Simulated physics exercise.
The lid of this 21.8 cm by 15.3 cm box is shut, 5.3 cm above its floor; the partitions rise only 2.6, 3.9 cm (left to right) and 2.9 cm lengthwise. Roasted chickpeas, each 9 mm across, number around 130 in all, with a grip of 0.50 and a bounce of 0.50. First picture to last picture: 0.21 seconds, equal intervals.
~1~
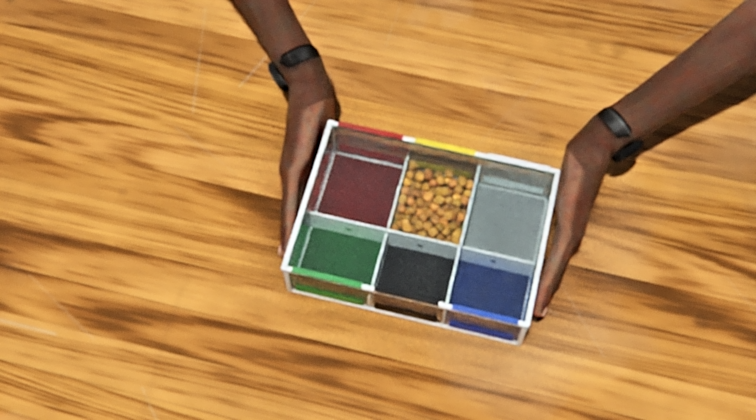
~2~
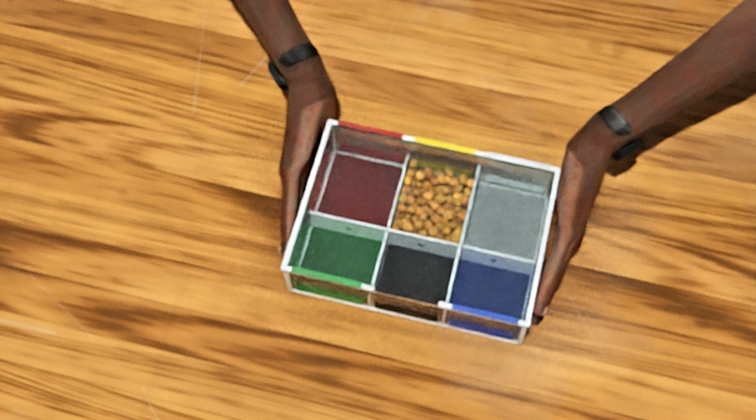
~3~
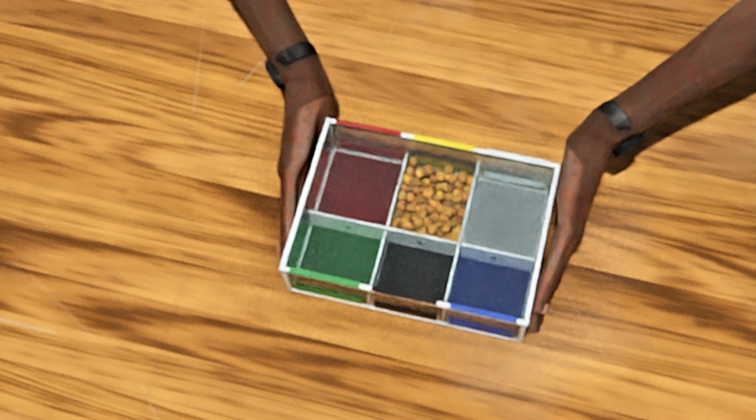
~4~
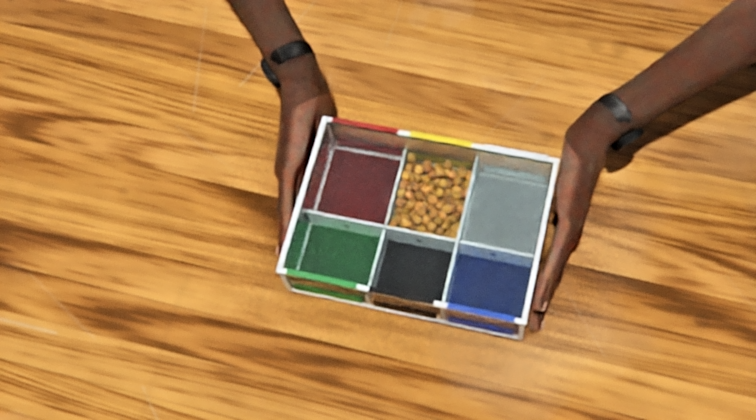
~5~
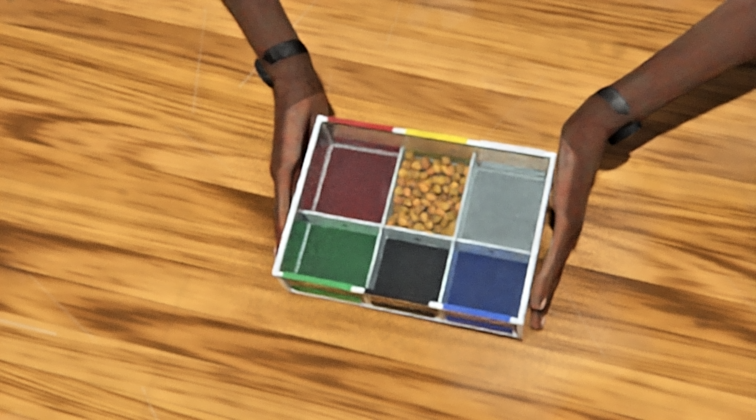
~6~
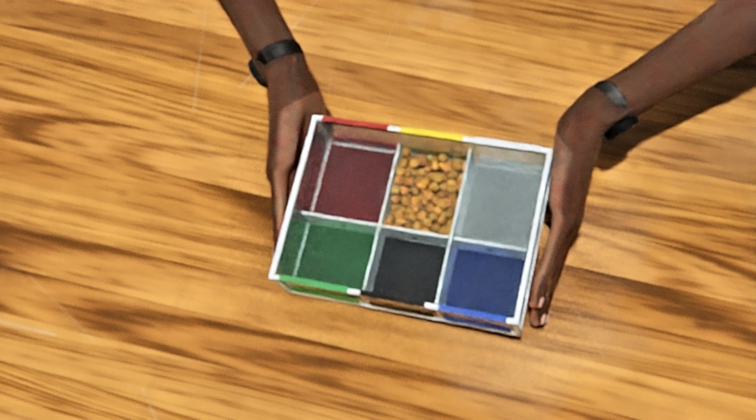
A clear, lidded box with six colored compartments, held at both sides by two hands above a wooden surface, tilts slightly and shifts a little to the left, while the roasted chickpeas stay within the top middle compartment.
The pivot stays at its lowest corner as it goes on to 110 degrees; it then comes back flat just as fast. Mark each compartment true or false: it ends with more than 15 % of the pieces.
Red compartment: False, blue compartment: False, green compartment: True, yellow compartment: False, white compartment: False, black compartment: False.
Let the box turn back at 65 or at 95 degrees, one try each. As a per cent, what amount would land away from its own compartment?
Around 15 and 85 in a hundred, respectively.
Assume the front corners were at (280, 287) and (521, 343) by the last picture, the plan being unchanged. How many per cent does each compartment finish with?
Red 0; blue 10; green 25; yellow 0; white 0; black 65.
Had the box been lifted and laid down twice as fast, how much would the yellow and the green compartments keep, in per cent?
Yellow 5, green 95.
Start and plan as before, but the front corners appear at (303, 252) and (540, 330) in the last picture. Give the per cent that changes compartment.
Roughly 40 per cent.
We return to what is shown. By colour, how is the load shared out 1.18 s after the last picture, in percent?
You'd see red at 5, blue at 0, green at 50, yellow at 40, white at 0 and black at 5 per cent.
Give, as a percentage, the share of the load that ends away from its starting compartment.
I'd put it at about 100 per cent.
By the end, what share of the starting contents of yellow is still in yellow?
That comes out at about 0 percent.
Then, 1.18 s after the last picture, tilt 110 degrees; red 5 %, green 50 %, yellow 40 %, black 5 %.
Then, 1.97 s after the last picture, tilt 51 degrees; green 100 %.
Then, 2.78 s after the last picture, tilt 0 degrees; green 100 %.
In the end, red 0 %, blue 0 %, green 100 %, yellow 0 %, white 0 %, black 0 %.
